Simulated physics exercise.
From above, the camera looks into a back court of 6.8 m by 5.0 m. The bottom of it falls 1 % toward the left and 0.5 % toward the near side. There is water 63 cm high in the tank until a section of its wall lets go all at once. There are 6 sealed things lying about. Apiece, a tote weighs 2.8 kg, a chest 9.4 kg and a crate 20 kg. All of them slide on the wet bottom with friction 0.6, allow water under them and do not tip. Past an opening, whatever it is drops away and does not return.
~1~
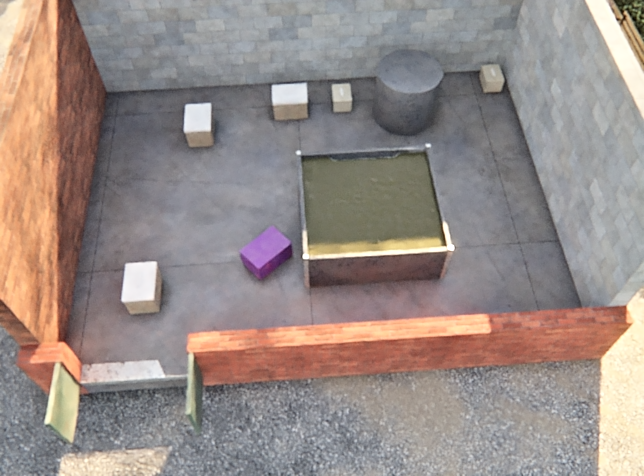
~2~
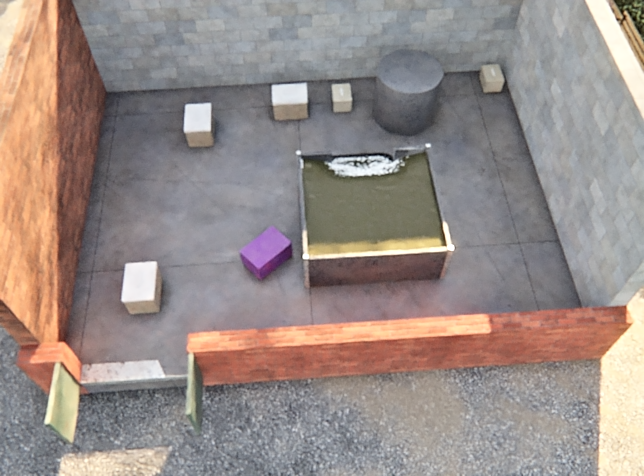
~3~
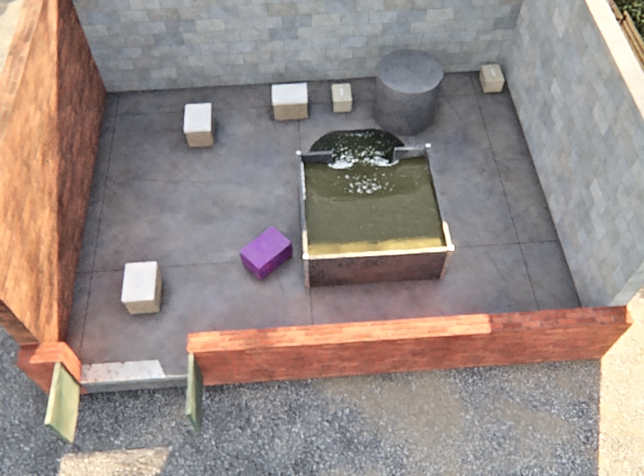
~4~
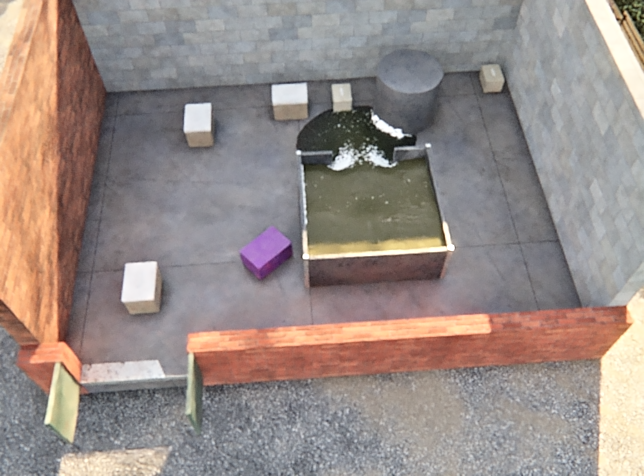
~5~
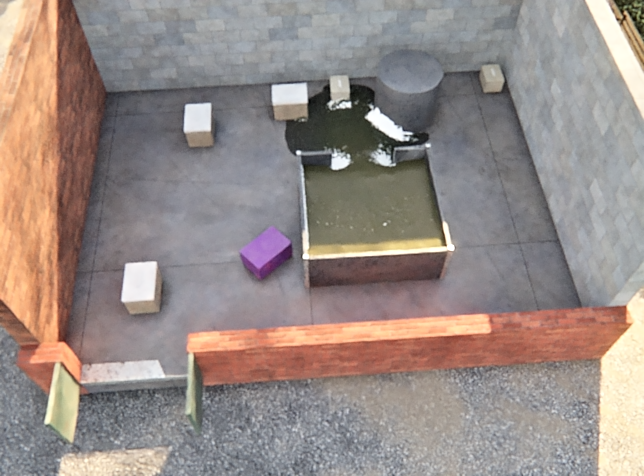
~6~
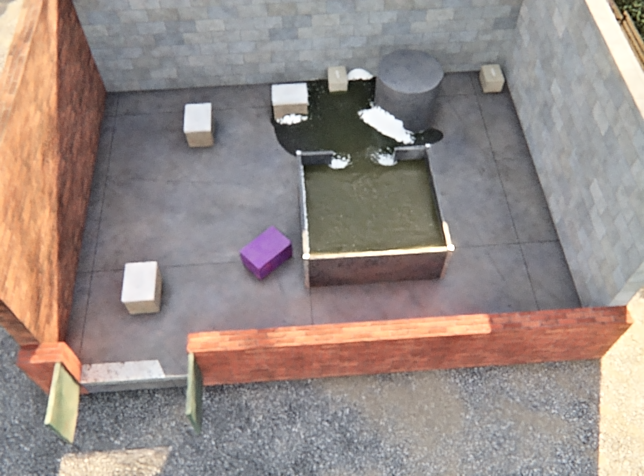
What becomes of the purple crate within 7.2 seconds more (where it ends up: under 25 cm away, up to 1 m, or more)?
The purple crate hardly moves.
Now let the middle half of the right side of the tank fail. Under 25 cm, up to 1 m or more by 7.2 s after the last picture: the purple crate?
Outcome for the purple crate: No real movement.
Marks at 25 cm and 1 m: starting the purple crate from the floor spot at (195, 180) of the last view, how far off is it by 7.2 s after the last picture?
Short answer: It hardly moves.
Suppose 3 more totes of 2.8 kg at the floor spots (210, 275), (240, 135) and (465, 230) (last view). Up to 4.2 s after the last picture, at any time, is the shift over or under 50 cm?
Spot by spot, in turn: Falls short, exceeds it, falls short.
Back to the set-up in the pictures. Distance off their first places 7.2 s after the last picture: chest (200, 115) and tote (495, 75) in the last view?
Taken in order, the shifts are 350 cm and 450 cm.
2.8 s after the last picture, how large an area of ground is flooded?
Some 21 m2.
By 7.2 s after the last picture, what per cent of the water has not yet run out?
90 %.
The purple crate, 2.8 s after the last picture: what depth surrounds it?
I'd say around 0 cm.
Then, 0.9 s after the last picture the purple crate is near (266, 247), 0.0 m from its start, aground; 0 of 6 are out; 2 afloat.
Then, 2.8 s after the last picture the purple crate is near (266, 247), 0.0 m from its start, aground; 0 of 6 are out; 3 afloat.
Then, 4.8 s after the last picture the purple crate is near (266, 247), 0.0 m from its start, aground; 0 of 6 are out; 3 afloat.
Then, 7.2 s after the last picture the purple crate is near (266, 247), 0.0 m from its start, aground; 2 of 6 are out; 3 afloat.
